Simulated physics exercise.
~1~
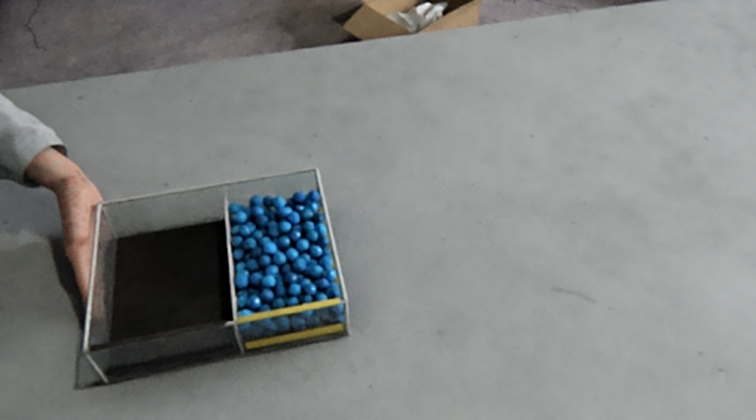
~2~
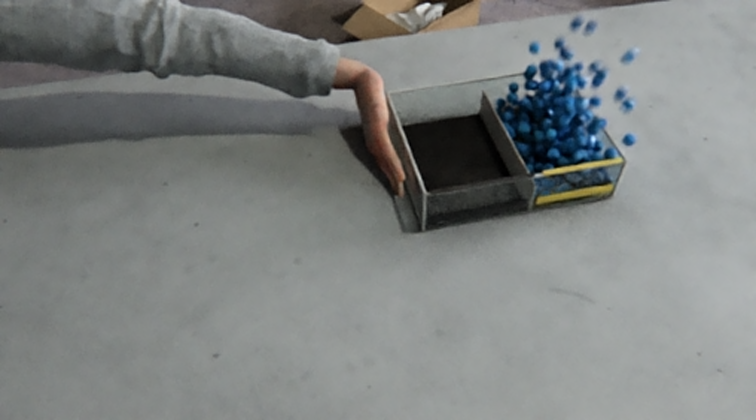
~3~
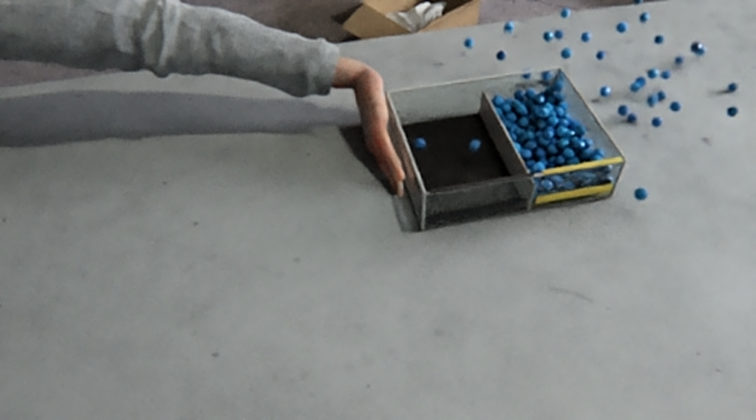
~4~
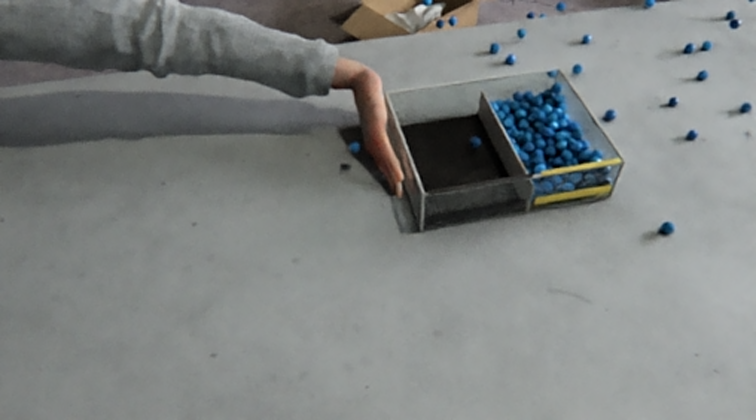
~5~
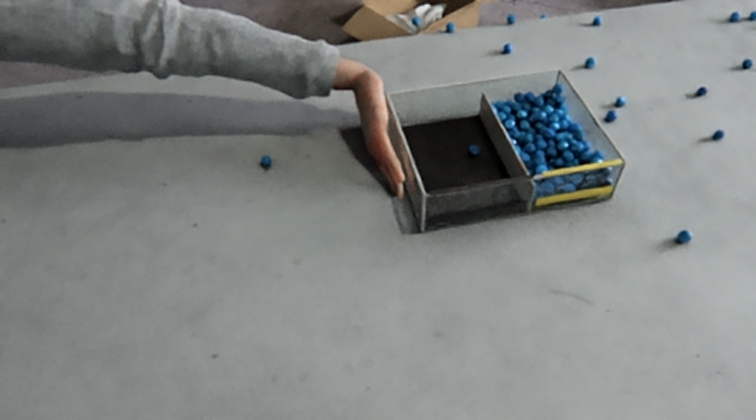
On a grey floor, a hand shoved a clear divided tray to the right and stopped, sending blue balls flying from its yellow-marked section; some scattered and rolled across the floor, one landed in the dark compartment, and most stayed put.
